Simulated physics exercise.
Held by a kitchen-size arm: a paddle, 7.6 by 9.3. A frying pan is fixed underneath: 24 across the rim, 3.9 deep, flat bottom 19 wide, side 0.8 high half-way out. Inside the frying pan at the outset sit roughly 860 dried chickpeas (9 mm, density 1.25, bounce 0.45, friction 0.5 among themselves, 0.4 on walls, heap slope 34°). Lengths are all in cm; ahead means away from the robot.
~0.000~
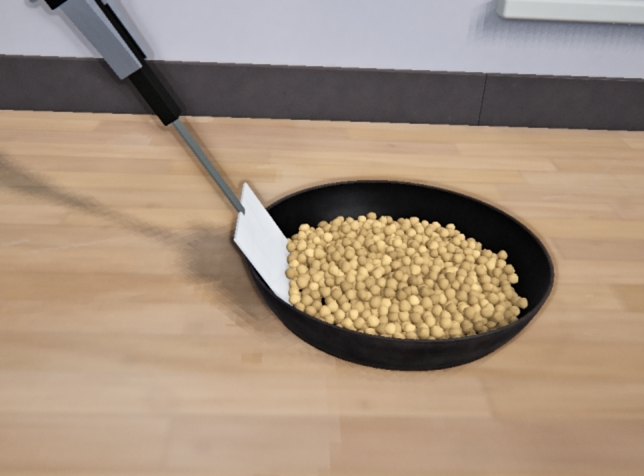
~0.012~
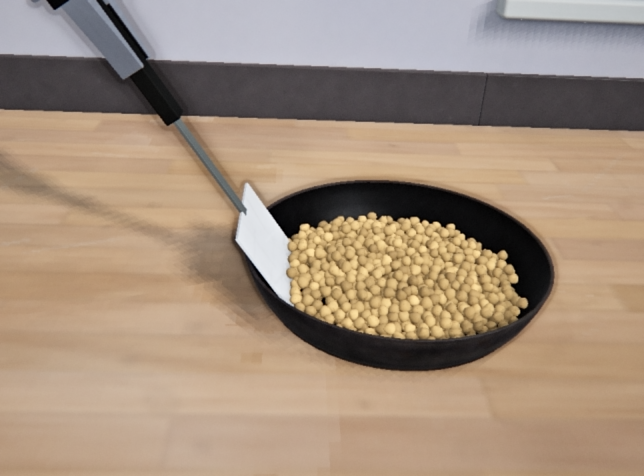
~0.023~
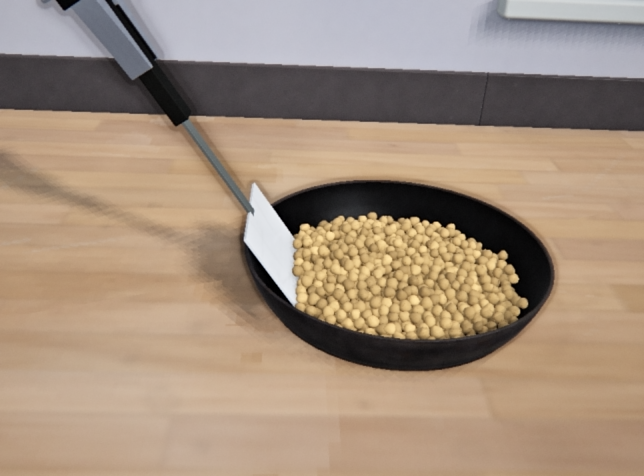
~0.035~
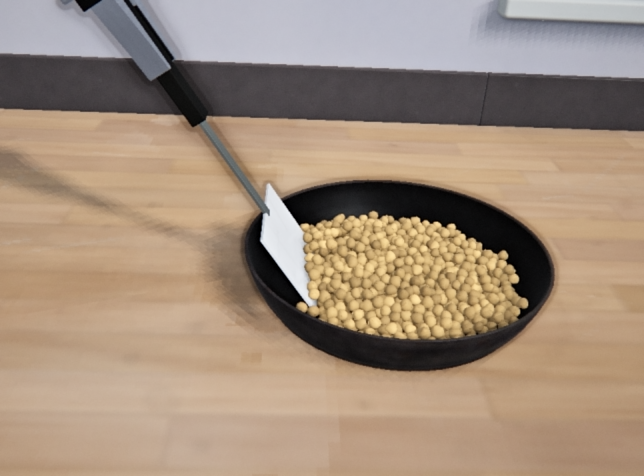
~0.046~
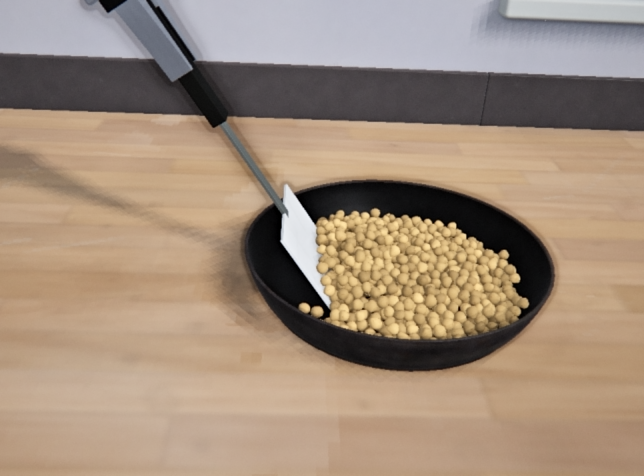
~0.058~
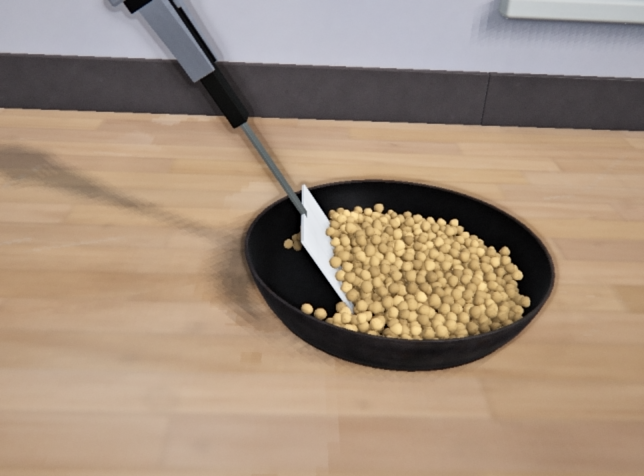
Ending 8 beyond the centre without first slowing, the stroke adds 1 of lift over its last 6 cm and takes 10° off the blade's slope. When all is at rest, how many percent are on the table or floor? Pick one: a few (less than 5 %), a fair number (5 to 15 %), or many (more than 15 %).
Many, more than 15 %.
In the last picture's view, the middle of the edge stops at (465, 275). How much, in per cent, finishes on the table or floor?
Close to 15 per cent finishes on the table or floor.
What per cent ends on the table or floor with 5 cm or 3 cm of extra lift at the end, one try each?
Result, in order: Approx. 25 % and 25 %.
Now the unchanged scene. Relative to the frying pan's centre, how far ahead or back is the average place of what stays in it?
4.5 cm ahead.
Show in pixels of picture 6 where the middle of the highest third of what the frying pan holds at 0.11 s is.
Roughly pixel (442, 251).
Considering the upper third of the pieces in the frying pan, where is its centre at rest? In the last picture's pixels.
The centre sits close to (500, 257).
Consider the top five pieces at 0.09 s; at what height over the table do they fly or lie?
They are near 6 cm up.
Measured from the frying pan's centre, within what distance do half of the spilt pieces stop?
Close to 24 cm from the centre.
After 0.09 s, sloping 57°, highest piece 6 above the table; 861 in the frying pan.
After 0.11 s, sloping 54°, highest piece 7 above the table; 861 in the frying pan.
After 0.33 s, sloping 47°, highest piece 13 above the table; 658 in the frying pan, 176 on the table or floor, 27 on the blade or in flight.
After 1.38 s, sloping 47°, highest piece 5 above the table; 657 in the frying pan, 204 on the table or floor.
At rest, 657 in the frying pan, 204 on the table or floor. That is 24 % on the table or floor.
